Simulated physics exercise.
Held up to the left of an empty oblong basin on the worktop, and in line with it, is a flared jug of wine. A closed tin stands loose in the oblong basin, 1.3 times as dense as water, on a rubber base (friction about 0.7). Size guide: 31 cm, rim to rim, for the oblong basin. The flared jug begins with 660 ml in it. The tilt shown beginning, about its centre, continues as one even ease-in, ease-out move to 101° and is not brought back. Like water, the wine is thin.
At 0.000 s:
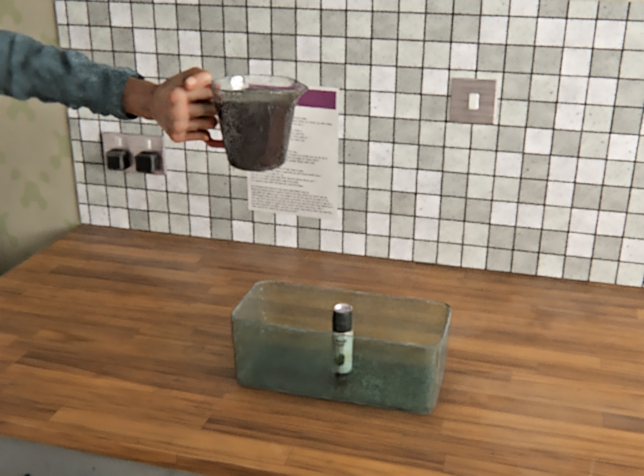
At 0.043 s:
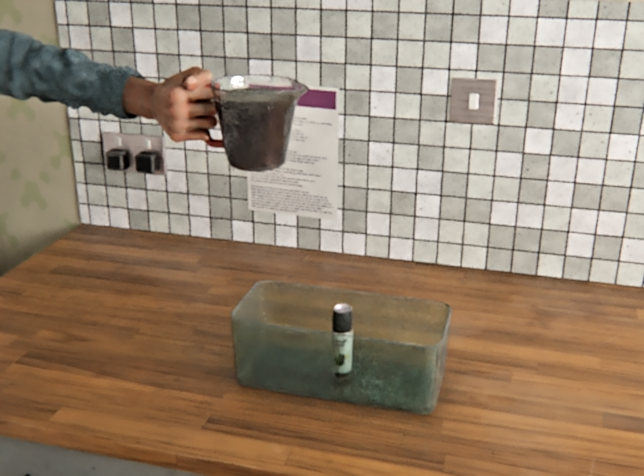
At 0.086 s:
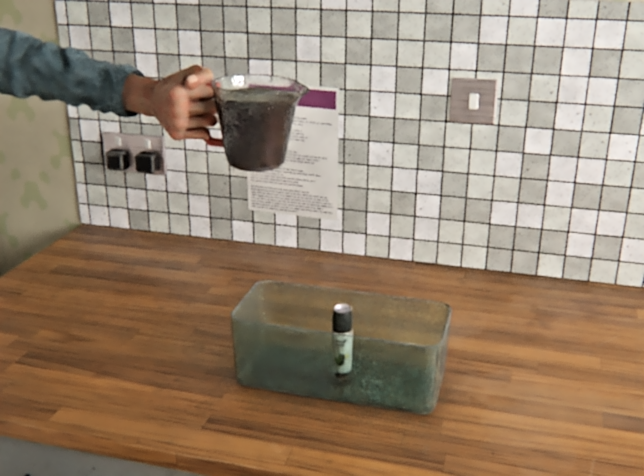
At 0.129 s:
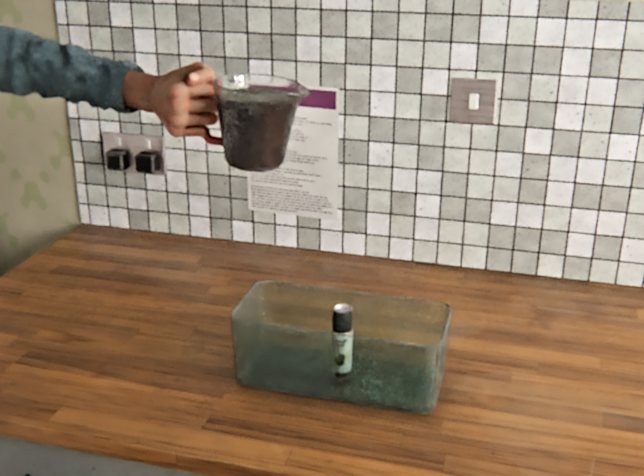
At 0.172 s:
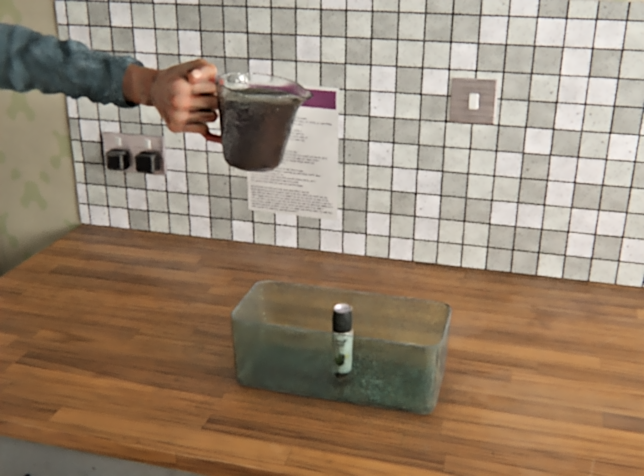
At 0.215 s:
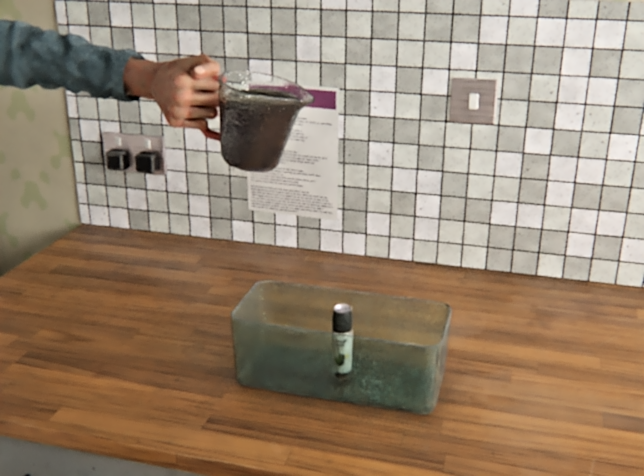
A hand in a blue-green sleeve reaches in from the left, holding a clear flared jug of dark wine above a wooden worktop, seen from slightly above. Below and to the right sits an oblong greenish glass basin with a small black-topped tin standing in it, before grey and white wall tiles, a notice, sockets and a switch. The hand holds the jug nearly still, then tilts it slightly to the right, while the view stays fixed.
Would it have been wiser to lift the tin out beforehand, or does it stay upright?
It ends up erect.
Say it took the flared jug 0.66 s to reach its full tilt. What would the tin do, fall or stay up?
The tin stays on its base.
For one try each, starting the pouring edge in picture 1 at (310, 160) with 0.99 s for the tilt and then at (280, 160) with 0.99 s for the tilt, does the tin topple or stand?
The tin overturns the first time and overturns the second time.
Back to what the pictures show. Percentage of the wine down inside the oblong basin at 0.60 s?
About 1 per cent.
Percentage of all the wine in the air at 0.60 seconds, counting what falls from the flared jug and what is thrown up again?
28 %.
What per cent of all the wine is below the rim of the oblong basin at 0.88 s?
46 %, more or less.
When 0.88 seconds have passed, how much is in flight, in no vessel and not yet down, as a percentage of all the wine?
Roughly 36 %.
Then, 0.60 s in, the tilt is 67° and 71 per cent is still to pour; the tin stands where it began.
Then, 0.88 s in, the tilt is 98° and 17 per cent is still to pour; the tin stands where it began.
Then, 1.17 s in, the tilt is 101° and 1 per cent is still to pour; the tin stands where it began.
Then, 1.49 s in, the tilt is 101° and 0 per cent is still to pour; the tin stands where it began.
Finally, the tin stands where it began.
